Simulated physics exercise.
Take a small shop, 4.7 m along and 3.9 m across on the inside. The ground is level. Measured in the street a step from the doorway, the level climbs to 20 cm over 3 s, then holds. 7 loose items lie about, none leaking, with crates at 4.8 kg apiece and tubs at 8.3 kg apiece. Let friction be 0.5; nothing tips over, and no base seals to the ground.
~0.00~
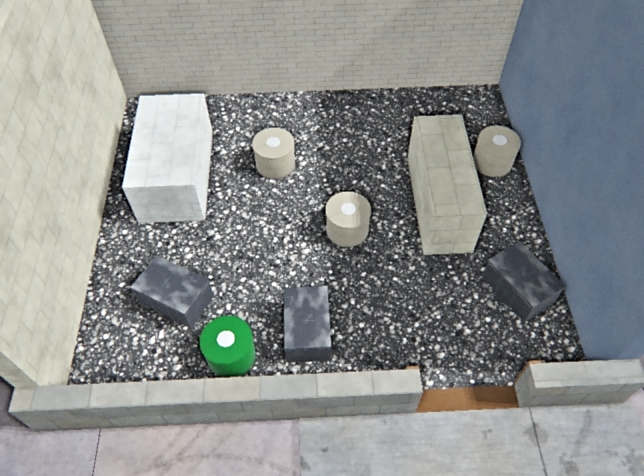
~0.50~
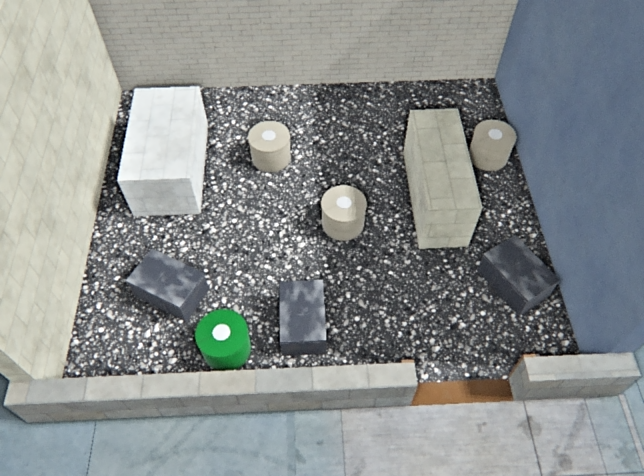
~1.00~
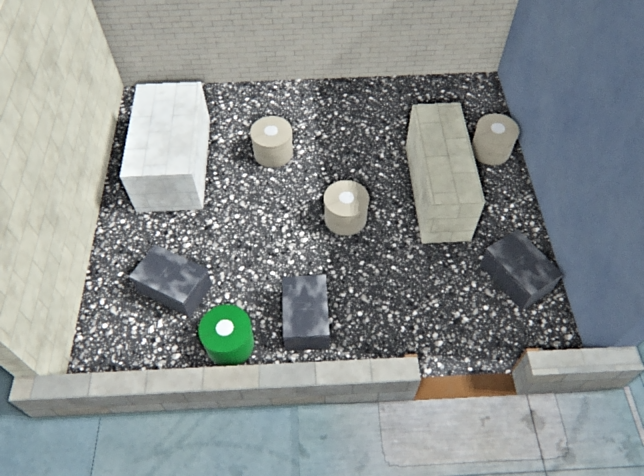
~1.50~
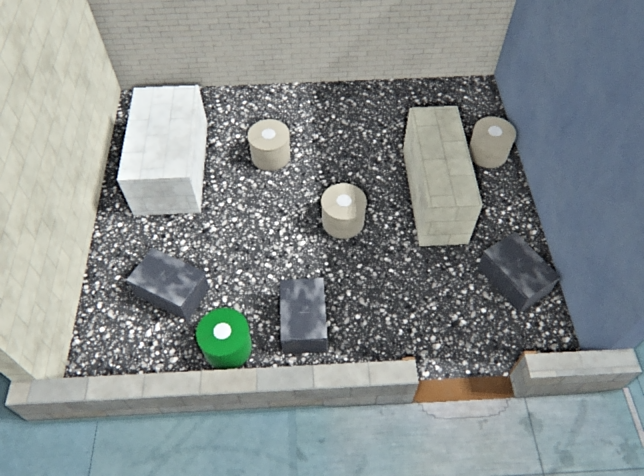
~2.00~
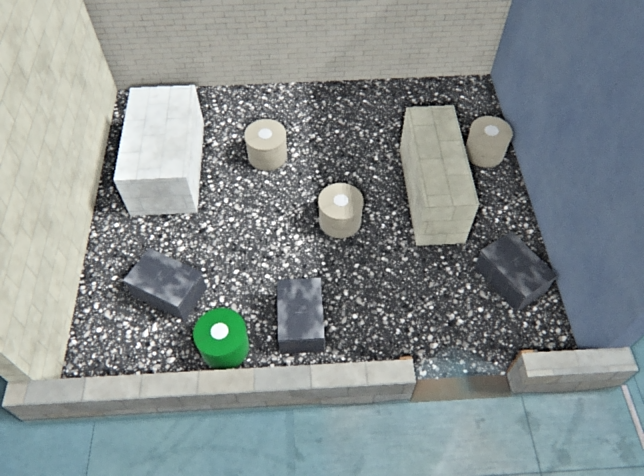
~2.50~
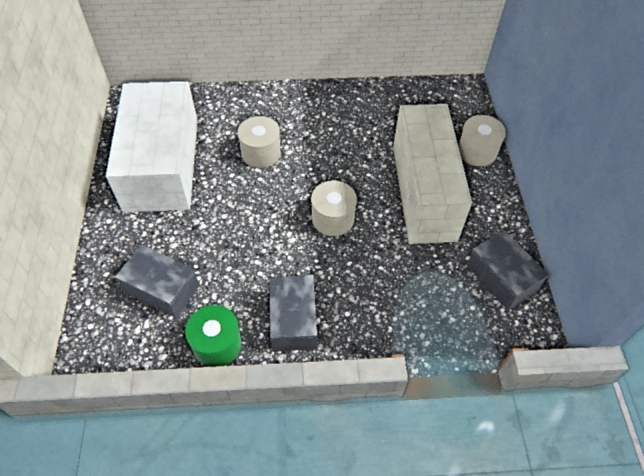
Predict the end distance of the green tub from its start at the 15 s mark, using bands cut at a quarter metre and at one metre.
Band: A quarter metre to one metre.
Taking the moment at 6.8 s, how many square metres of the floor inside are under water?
Wet: Near 13 m2.
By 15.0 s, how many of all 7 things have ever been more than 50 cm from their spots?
My count gives 7.
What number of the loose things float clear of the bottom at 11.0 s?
At that time, 4.
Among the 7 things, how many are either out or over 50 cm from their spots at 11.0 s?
By my reckoning, 4.
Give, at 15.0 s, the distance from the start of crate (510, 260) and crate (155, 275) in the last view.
First 300 cm, then 80 cm.
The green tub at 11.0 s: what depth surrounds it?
About 2 cm.
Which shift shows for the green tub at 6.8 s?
I'd guess some 0 cm by then.
After 3.5 s the green tub is near (212, 329), 0.0 m from its start, aground; 0 afloat.
After 6.8 s the green tub is near (212, 329), 0.0 m from its start, aground; 2 afloat.
After 11.0 s the green tub is near (212, 329), 0.0 m from its start, aground; 4 afloat.
After 15.0 s the green tub is near (274, 278), 0.7 m from its start, aground; 6 afloat.
